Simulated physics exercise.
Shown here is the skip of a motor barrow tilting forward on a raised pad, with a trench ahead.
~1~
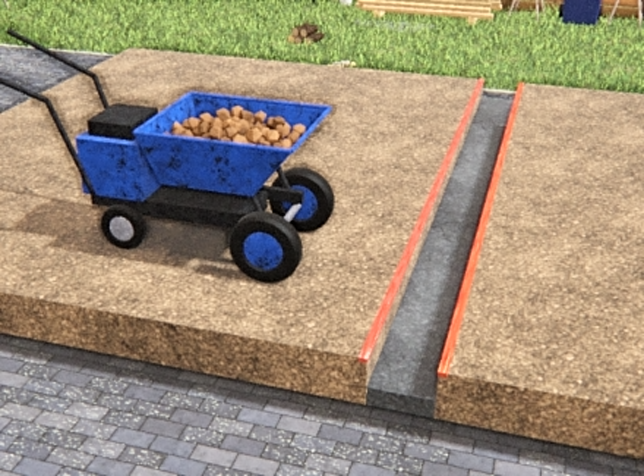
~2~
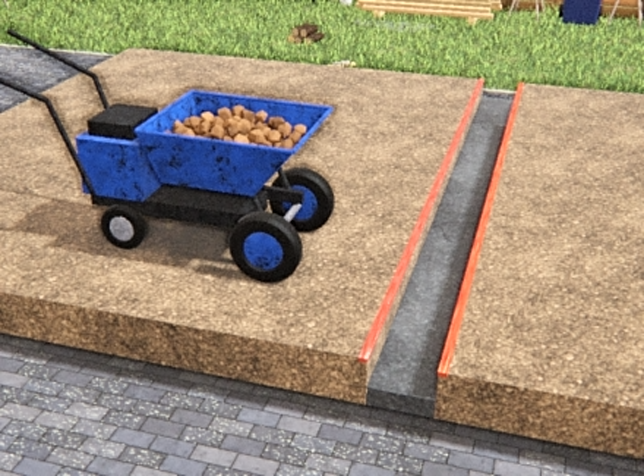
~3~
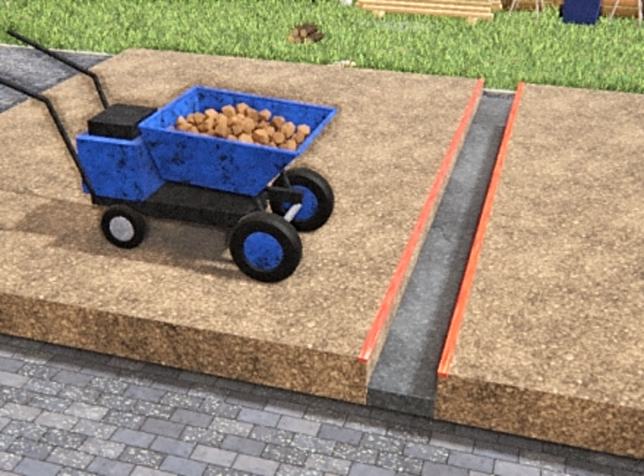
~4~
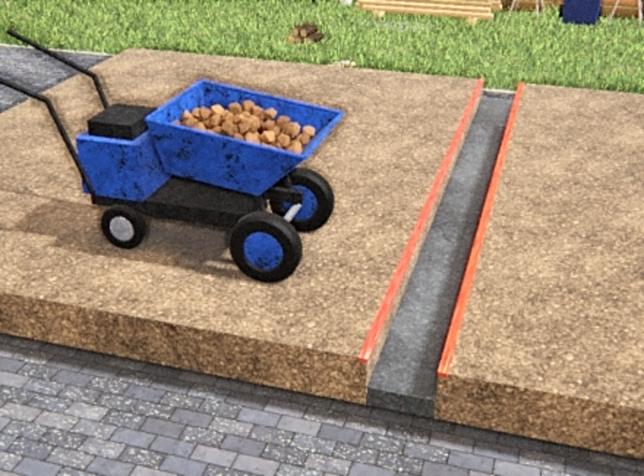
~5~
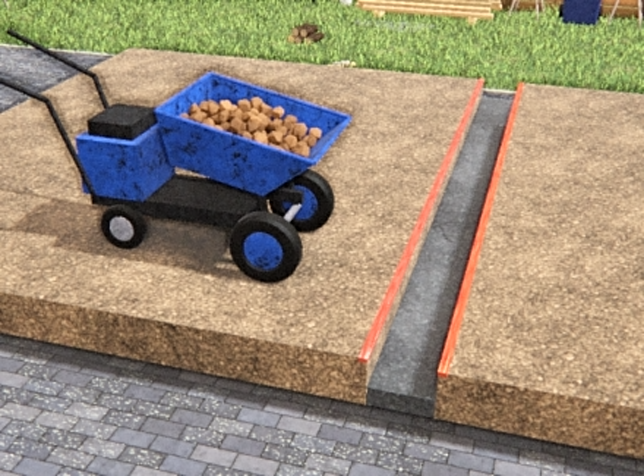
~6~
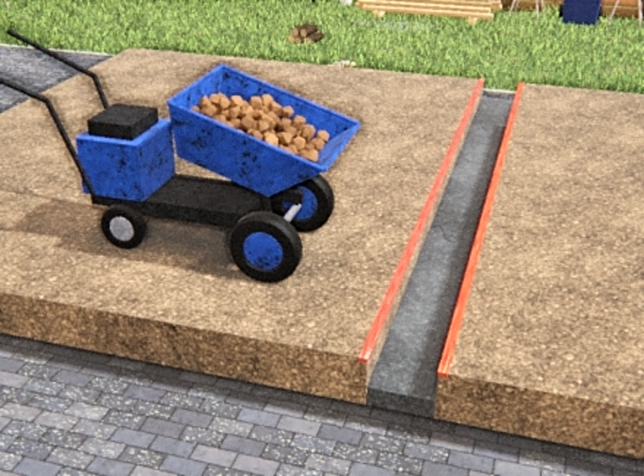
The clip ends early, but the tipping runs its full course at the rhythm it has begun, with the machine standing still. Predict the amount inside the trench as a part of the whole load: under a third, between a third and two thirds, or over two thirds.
Beyond two thirds.
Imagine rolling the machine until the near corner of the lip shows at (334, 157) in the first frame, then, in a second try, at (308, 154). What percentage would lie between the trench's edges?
60 % and 90 %.
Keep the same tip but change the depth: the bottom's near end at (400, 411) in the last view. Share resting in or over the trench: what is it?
It works out to some 100 percent.
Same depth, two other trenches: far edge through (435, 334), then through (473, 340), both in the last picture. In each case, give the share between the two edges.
Roughly 80 % first, 100 % second.
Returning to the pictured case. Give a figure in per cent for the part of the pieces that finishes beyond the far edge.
Share of load: Near 5 %.
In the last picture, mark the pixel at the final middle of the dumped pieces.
Once it all stops, the middle lies near (431, 288).
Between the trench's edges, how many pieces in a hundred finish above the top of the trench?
Something like 15 in a hundred.
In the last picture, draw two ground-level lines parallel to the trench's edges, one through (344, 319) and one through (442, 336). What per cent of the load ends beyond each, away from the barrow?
Estimate, first then second: 100 %, 10 %.
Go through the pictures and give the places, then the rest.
In the first frame, lip of the skip near (291, 152), level; top of the load near (225, 136), clay clods; first edge of the trench near (377, 324); far edge near (453, 337), the trench over half as wide as the skip, and about half as deep as wide.
In the second frame, lip of the skip near (293, 152), level; top of the load near (226, 135).
In the third frame, lip of the skip near (298, 154), tipped barely; top of the load near (223, 122).
In the fourth frame, lip of the skip near (305, 158), tipped a little; top of the load near (215, 121).
In the fifth frame, lip of the skip near (314, 163), tipped a little; top of the load near (224, 117).
In the sixth frame, lip of the skip near (324, 170), tipped clearly; top of the load near (227, 117); first edge of the trench near (377, 324); far edge near (453, 337).
Shortly afterwards, skip tipped steeply; the whole lot in the skip.
Next, skip tipped right over; the bulk in the skip; only a few short of the trench; near a quarter in or heaped over the trench; only a few falling.
Some moments later, skip tipped right over; only a few in the skip; a little short of the trench; the bulk in or heaped over the trench; a little beyond it.
In the end, skip tipped right over; a little short of the trench; the bulk in or heaped over the trench; a little beyond it.
